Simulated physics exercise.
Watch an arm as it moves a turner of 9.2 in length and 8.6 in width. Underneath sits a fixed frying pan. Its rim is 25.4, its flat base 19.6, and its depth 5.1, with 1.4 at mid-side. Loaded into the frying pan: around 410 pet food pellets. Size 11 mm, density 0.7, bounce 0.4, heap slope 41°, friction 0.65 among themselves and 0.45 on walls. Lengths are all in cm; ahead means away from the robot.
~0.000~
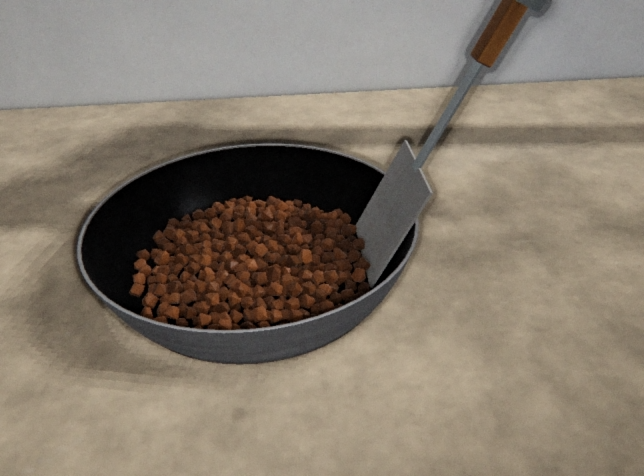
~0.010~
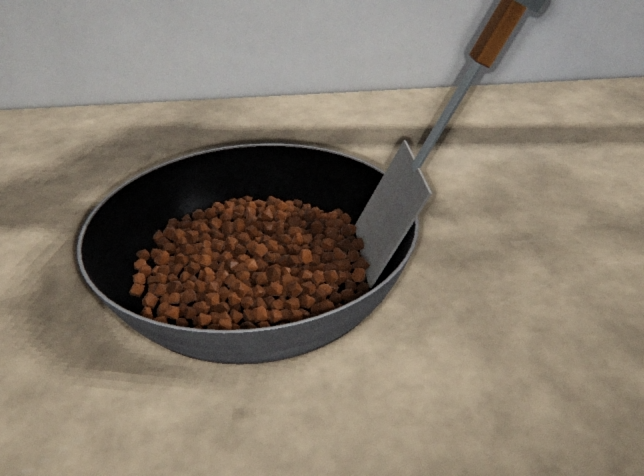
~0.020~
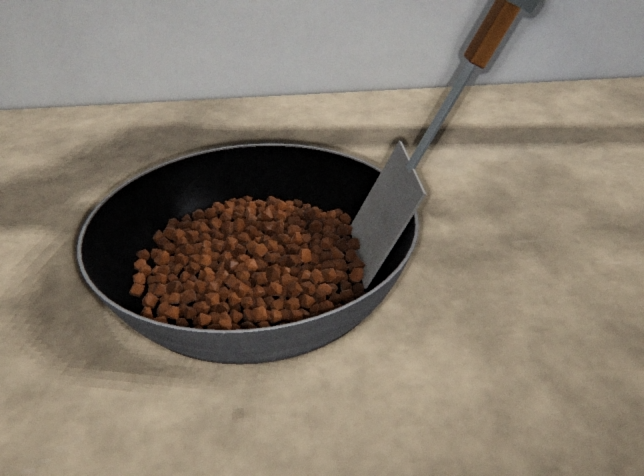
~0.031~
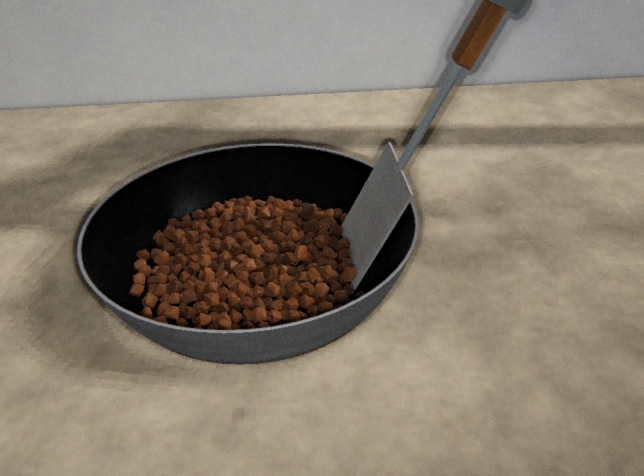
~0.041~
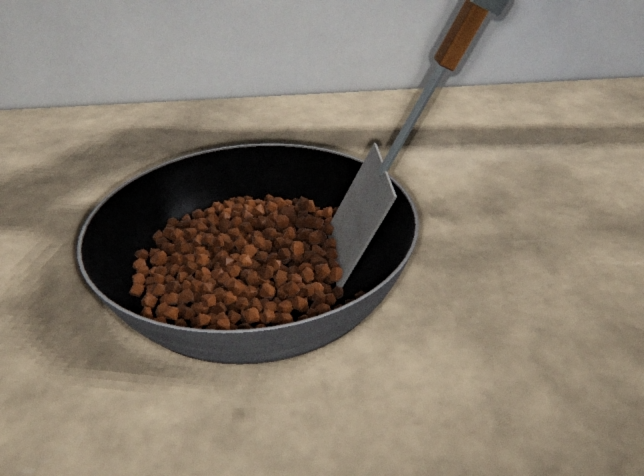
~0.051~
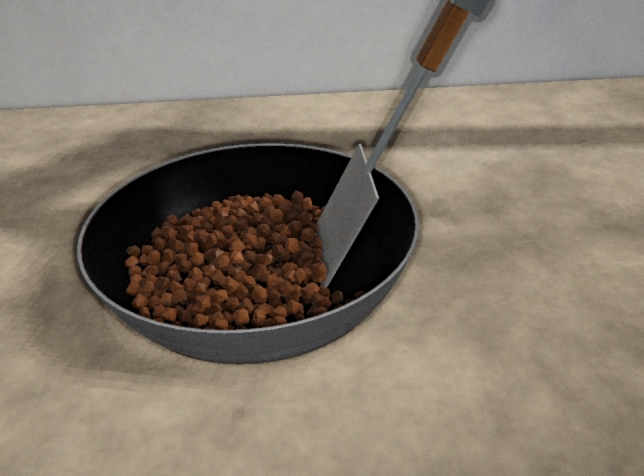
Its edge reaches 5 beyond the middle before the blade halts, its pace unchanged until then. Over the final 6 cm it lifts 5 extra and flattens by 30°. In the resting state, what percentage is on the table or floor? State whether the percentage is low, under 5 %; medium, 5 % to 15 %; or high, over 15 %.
The percentage is medium.
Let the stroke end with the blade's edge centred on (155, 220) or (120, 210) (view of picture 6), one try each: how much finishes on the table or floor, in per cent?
First try about 10 percent, second about 25 percent.
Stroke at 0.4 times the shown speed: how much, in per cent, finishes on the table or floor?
Something close to 0 per cent ends up on the table or floor.
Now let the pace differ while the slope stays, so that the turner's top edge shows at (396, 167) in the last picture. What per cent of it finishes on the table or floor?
Some 0 percent.
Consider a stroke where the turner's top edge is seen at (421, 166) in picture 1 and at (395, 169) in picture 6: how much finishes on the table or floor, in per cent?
Close to 0 in a hundred.
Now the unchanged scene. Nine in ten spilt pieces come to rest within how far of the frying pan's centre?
It comes to about 45 cm.
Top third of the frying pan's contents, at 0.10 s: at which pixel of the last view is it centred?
It is centred at about (212, 241).
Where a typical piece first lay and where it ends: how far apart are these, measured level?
About 5 cm.
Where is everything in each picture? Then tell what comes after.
The first picture shows turner top edge at (418, 164), sloping 64°; upper third of the load around (253, 251), from x 135 to 365, top at y 200; 408 in the frying pan.
The second picture shows turner top edge at (417, 164), sloping 64°; upper third of the load around (253, 251), from x 135 to 365, top at y 200.
The third picture shows turner top edge at (412, 165), sloping 64°; upper third of the load around (255, 251), from x 135 to 360, top at y 200.
The fourth picture shows turner top edge at (400, 166), sloping 64°; upper third of the load around (263, 248), from x 135 to 360, top at y 200.
The fifth picture shows turner top edge at (385, 168), sloping 64°; upper third of the load around (262, 245), from x 135 to 360, top at y 200.
The sixth picture shows turner top edge at (368, 169), sloping 64°; upper third of the load around (248, 246), from x 130 to 360, top at y 200; 408 in the frying pan.
By 0.08 s, sloping 63°, highest piece 5 above the table; 408 in the frying pan.
By 0.10 s, sloping 54°, highest piece 7 above the table; 408 in the frying pan.
By 0.31 s, sloping 34°, highest piece 6 above the table; 374 in the frying pan, 30 on the table or floor, 4 on the blade or in flight.
By 1.36 s, sloping 34°, highest piece 6 above the table; 374 in the frying pan, 34 on the table or floor.
Final count, 374 in the frying pan, 34 on the table or floor. That is 8 % on the table or floor.
